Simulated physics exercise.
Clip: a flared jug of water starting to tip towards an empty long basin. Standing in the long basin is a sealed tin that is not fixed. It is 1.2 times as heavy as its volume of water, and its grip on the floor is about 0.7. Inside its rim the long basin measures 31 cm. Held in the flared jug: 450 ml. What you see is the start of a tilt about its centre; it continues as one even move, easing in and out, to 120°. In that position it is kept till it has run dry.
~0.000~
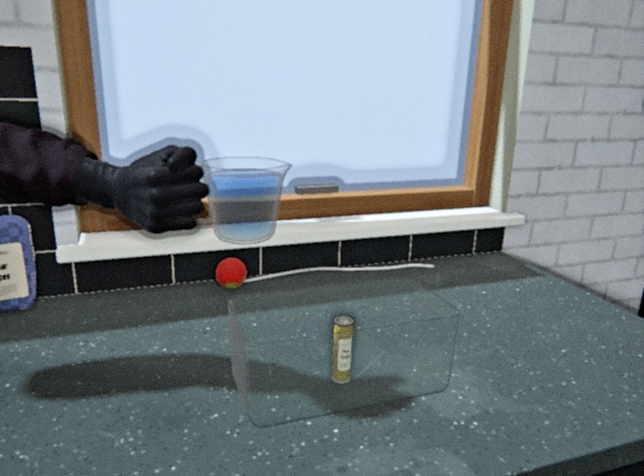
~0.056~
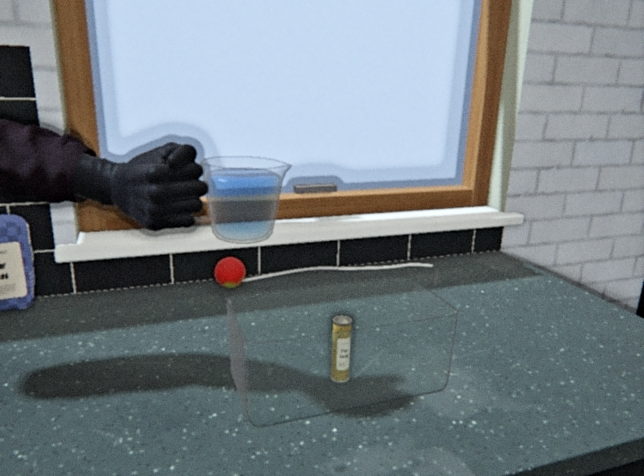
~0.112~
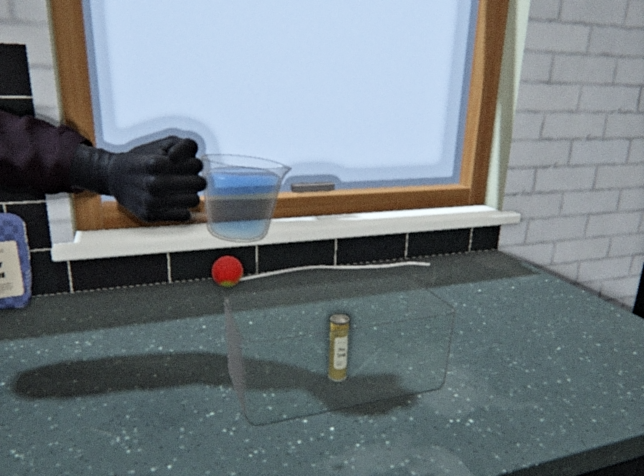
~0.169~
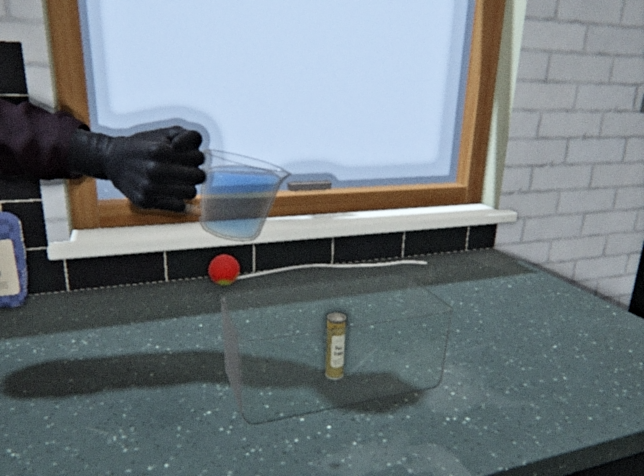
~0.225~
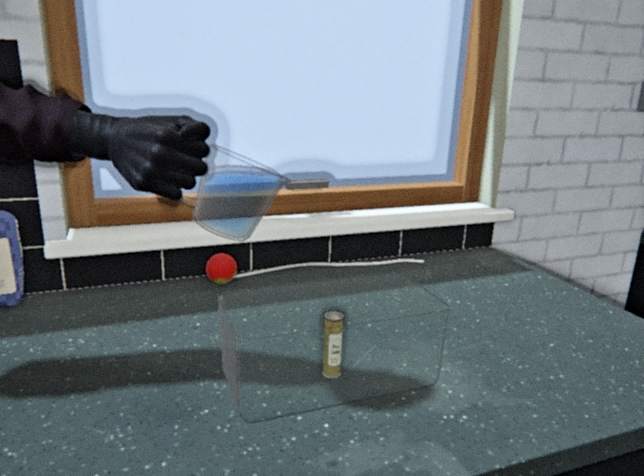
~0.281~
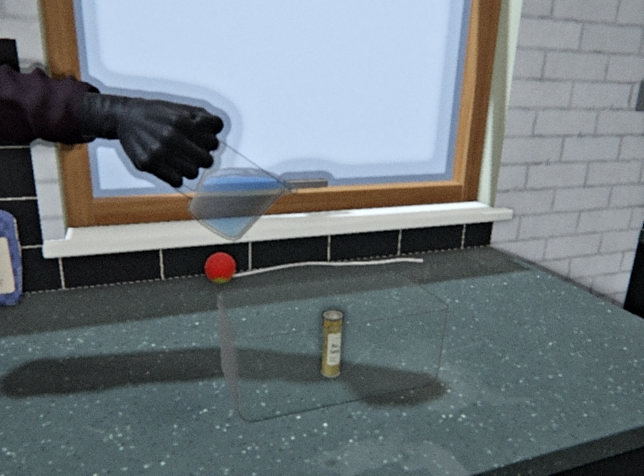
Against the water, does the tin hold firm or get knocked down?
It tilts over.
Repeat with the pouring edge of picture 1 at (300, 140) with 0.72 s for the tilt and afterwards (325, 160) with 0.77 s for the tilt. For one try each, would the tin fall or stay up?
In the first try it comes down; in the second it remains standing.
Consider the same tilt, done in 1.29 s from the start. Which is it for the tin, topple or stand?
The tin tips over.
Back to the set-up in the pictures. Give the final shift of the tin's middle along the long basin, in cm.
About 8.0 cm.
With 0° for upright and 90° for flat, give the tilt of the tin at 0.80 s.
The tilt is near 20°.
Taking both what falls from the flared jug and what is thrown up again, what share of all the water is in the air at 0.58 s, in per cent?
Roughly 36 %.
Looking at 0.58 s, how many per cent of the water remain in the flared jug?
Roughly 32 percent.
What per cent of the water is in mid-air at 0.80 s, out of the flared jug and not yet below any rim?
Roughly 5 %.
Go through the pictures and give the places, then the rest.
It leans 0°; its right rim is at (292, 163); the water meets the walls at (205, 176) and (280, 173); the long basin's rim runs from (237, 321) to (436, 295); the tin's top is at (344, 323), in the first frame.
It leans 2°; its right rim is at (291, 164); the water meets the walls at (205, 174) and (280, 173), in the second frame.
It leans 6°; its right rim is at (291, 167); the water meets the walls at (205, 171) and (279, 173), in the third frame.
It leans 14°; its right rim is at (291, 172); the water meets the walls at (205, 171) and (280, 173), in the fourth frame.
It leans 24°; its right rim is at (291, 180); the water meets the walls at (204, 174) and (284, 174), in the fifth frame.
It leans 35°; its right rim is at (291, 191); the water meets the walls at (203, 180) and (283, 181); 3 per cent is over the edge, in the sixth frame.
After 0.58 s the tilt is 103° and 33 per cent is still to pour; the tin stands where it began.
After 0.80 s the tilt is 120° and 1 per cent is still to pour; the tin leans 18°.
After 1.02 s the tilt is 120° and 0 per cent is still to pour; the tin lies on its side.
After 1.27 s the tilt is 120° and 0 per cent is still to pour; the tin lies on its side.
In the end the tin lies on its side.
